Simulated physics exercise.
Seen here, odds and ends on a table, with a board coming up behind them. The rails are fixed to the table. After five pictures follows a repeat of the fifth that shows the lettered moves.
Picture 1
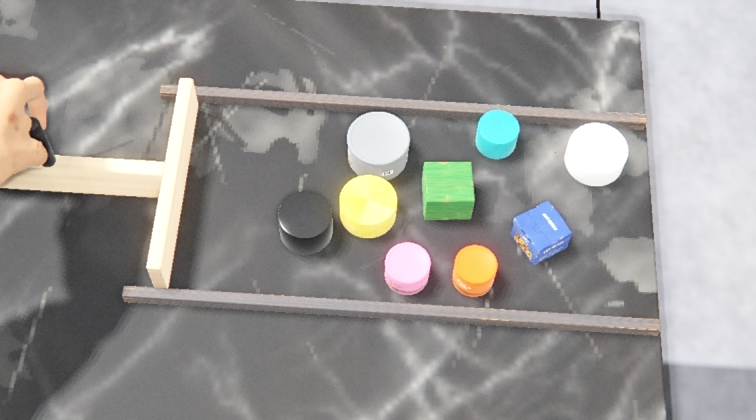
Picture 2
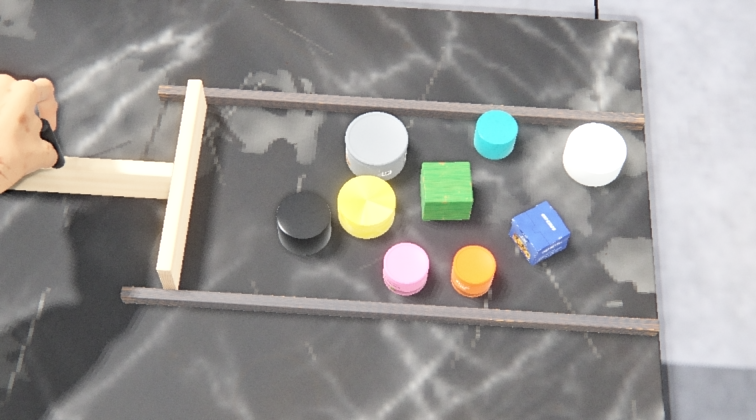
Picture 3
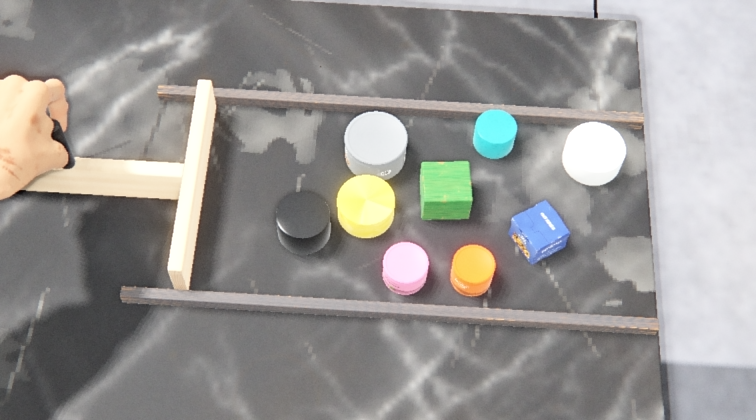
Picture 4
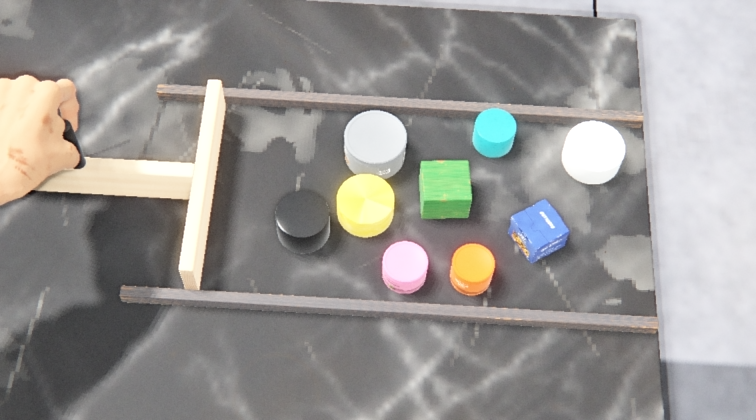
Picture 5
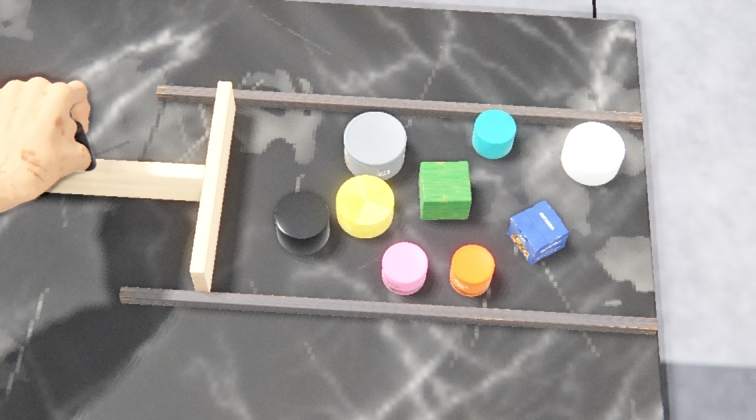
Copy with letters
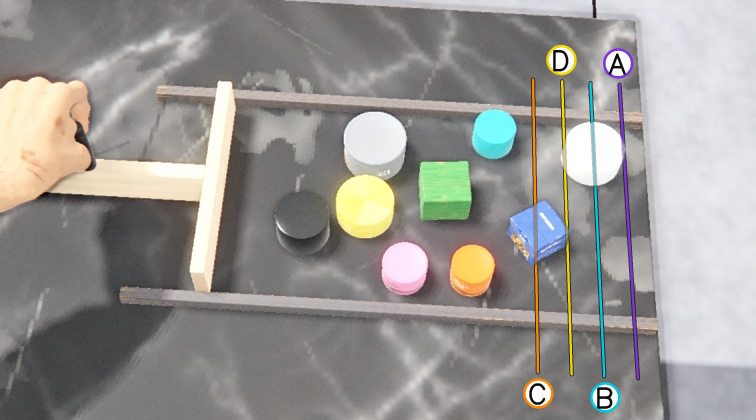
A hand slides a wooden board slowly right toward the still, colourful objects on the table.
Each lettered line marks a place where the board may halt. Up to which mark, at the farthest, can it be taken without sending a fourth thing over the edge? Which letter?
Stop at D.
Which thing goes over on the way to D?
The white tin.
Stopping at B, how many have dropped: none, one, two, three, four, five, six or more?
By then, five.
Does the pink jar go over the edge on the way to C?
By then, no.
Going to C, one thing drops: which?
It is the white tin.
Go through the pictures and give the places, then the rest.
In the first frame, orange tub (474, 272); turquoise pot (497, 134); board (171, 169).
In the second frame, board (180, 170); green block (446, 191).
In the third frame, board (191, 170); grey jar (376, 147).
In the fourth frame, board (201, 170); blue box (539, 231).
In the fifth frame, board (212, 172); orange tub (472, 271); turquoise pot (494, 134); black pot (303, 223).
On the marked copy, A at (628, 221); B at (597, 219); C at (535, 215); D at (567, 217).
With D. Early on, board (339, 180); grey jar (381, 148); black pot (370, 241).
Further on, board (469, 187); turquoise pot (552, 133); green block (548, 176).
At the end, board (568, 193); white tin over the edge; turquoise pot (646, 139); one fallen.
As for the rest, A drops nine; B drops five; C is within the limit but short.
